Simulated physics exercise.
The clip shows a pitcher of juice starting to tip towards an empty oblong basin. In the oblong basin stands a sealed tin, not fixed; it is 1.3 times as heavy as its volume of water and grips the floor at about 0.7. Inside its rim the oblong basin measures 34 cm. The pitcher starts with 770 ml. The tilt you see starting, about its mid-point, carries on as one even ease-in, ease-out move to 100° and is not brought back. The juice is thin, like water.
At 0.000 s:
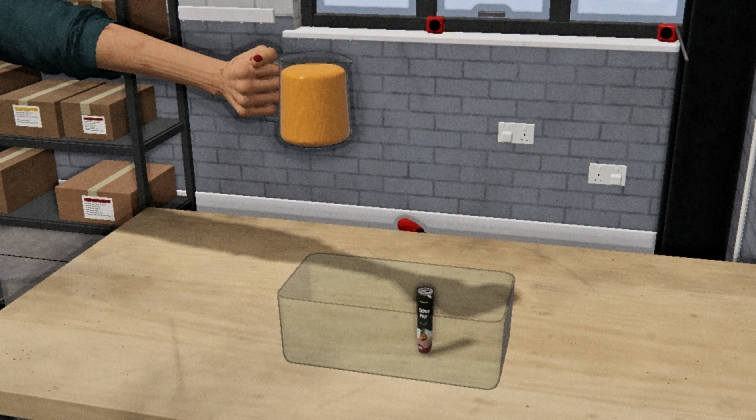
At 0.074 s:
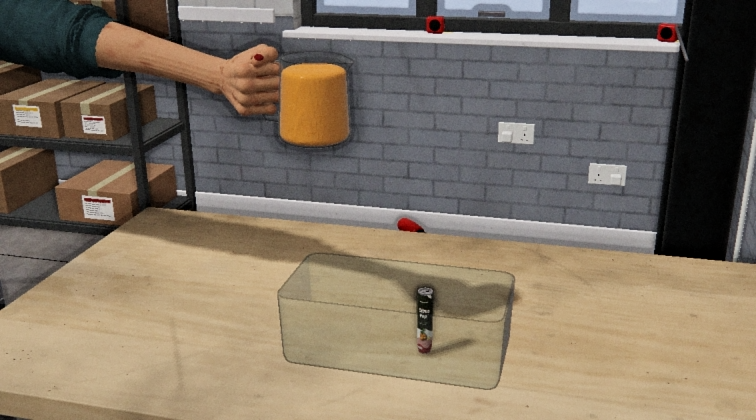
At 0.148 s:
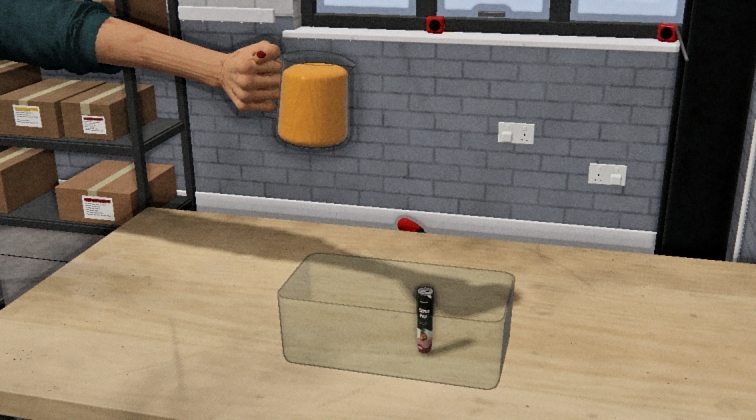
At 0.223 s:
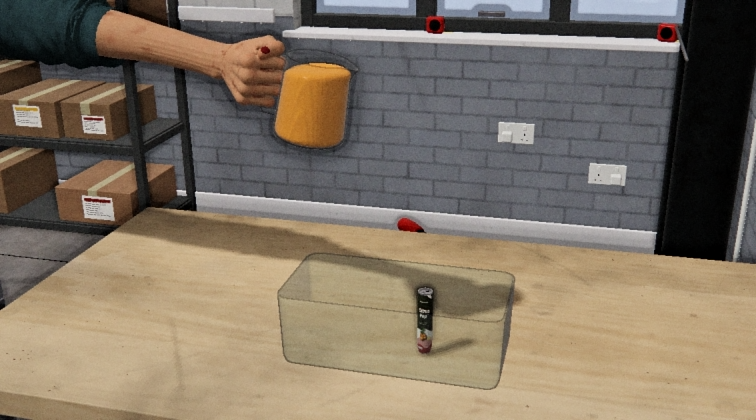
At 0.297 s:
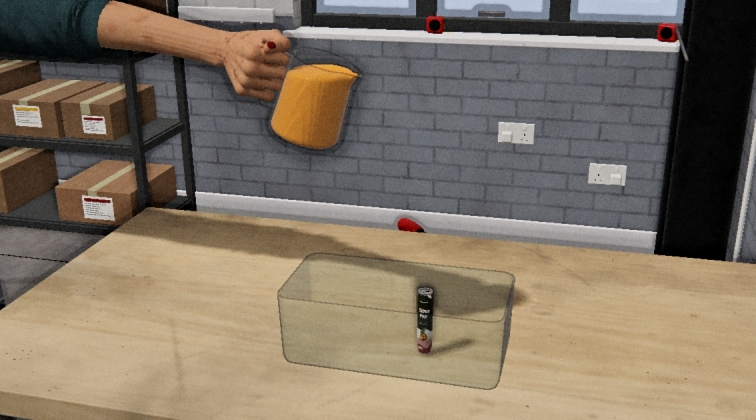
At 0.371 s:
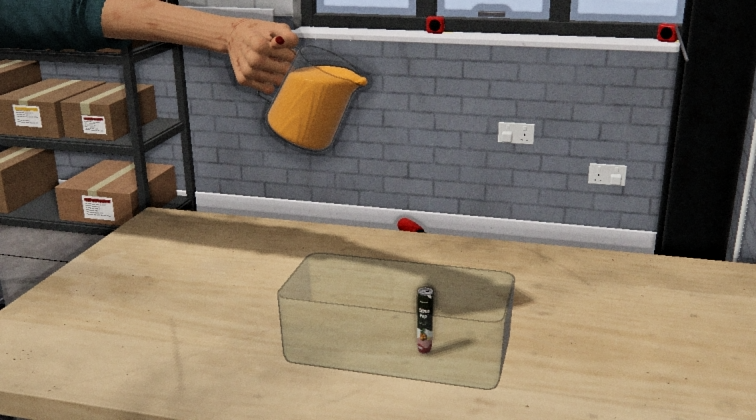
At the start, a hand holds an orange pitcher upright above and behind a clear oblong basin on a wooden table, with a small dark tin inside it. The hand then tilts the pitcher to the right, slightly at first and then further, while the basin and tin stay still.
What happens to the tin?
It goes over.
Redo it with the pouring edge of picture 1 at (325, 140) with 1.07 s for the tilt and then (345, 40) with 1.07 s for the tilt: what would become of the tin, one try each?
First it stays up; then it falls.
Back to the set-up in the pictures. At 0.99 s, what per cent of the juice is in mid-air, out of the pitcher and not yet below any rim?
About 34 per cent.
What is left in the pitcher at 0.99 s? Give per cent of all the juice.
Near 30 in a hundred.
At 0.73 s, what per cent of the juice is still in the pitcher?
About 74 per cent.
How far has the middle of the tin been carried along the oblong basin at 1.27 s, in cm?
Some 0 cm.
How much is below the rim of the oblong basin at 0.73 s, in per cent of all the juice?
About 3 per cent.
Then, 0.73 s in, the tilt is 77° and 74 per cent is still to pour; the tin stands where it began.
Then, 0.99 s in, the tilt is 99° and 30 per cent is still to pour; the tin stands where it began.
Then, 1.27 s in, the tilt is 100° and 9 per cent is still to pour; the tin stands where it began.
Then, 1.57 s in, the tilt is 100° and 2 per cent is still to pour; the tin lies on its side.
Finally, the tin lies on its side.
